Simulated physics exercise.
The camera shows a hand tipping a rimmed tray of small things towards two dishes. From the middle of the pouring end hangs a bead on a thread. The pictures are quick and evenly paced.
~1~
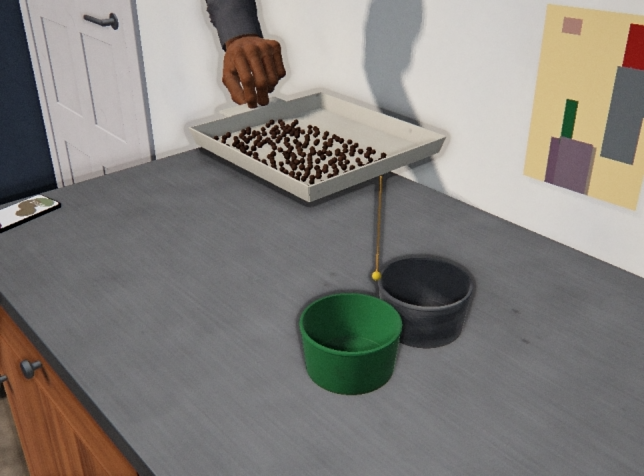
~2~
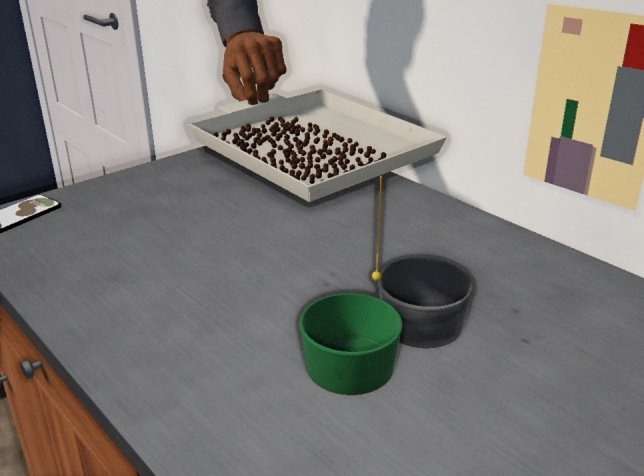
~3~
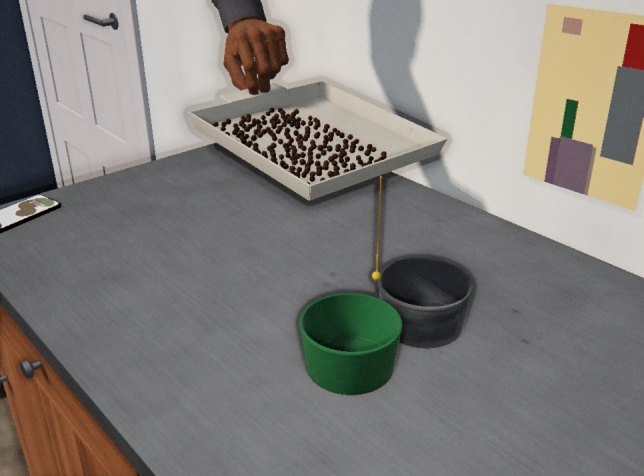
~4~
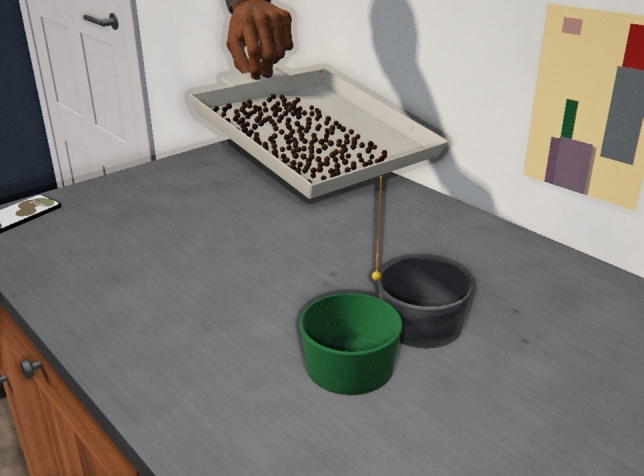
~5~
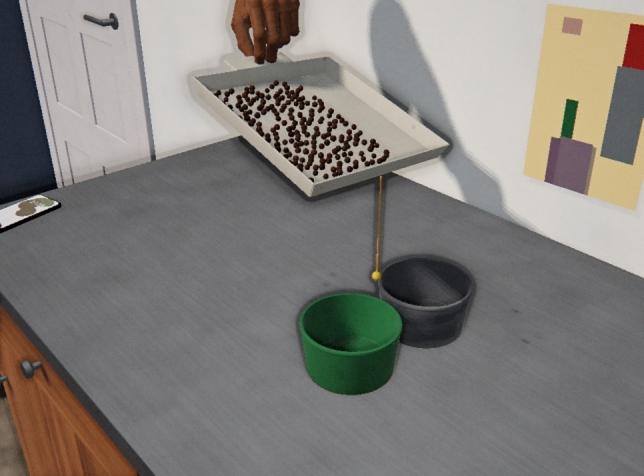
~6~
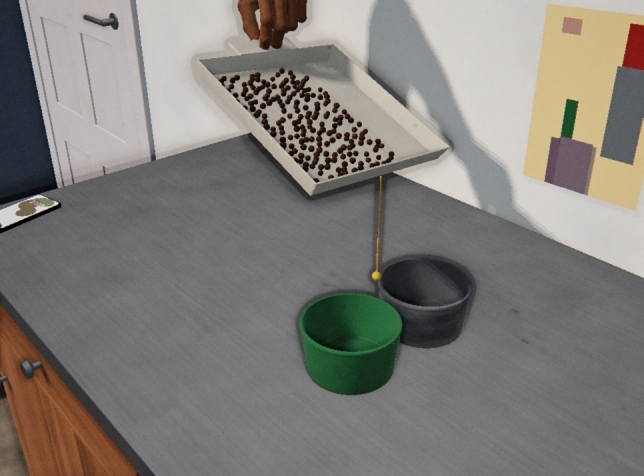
A hand raising the back of a pale rimmed tray, tilting it gradually as small brown balls shift above green and grey dishes.
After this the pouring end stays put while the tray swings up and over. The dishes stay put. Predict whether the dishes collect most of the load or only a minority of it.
They collect most of it.
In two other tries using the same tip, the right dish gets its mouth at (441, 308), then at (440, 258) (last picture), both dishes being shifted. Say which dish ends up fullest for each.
Place 1: The one on the right side; place 2: The one on the right side.
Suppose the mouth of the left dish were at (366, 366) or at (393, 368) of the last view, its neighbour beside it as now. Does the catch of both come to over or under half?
At place one a lesser share; at place two a lesser share.
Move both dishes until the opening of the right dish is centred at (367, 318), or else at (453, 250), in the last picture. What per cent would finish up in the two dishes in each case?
In order, 10 % and 60 %.
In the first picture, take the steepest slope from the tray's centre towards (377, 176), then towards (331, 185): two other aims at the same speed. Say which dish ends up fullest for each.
For the first place it's the left-side dish, for the second the left-side dish.
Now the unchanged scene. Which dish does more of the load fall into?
Result: The right of the two takes it.
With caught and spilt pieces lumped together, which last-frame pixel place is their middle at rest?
Last view, resting centre - approx. (432, 323).
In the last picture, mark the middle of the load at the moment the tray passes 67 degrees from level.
Around (394, 167).
Soon, tray tipped steeply; most on the tray; a small part in the air.
A while on, tray tipped past a quarter turn; about a quarter on the tray; a stray few in the left dish; about a third in the right dish; a small part outside both; about a third in the air.
Towards the end, tray tipped past a quarter turn; a small part in the left dish; about two thirds in the right dish; about a quarter outside both.
Finally, tray tipped past a quarter turn; a small part in the left dish; about two thirds in the right dish; about a quarter outside both.
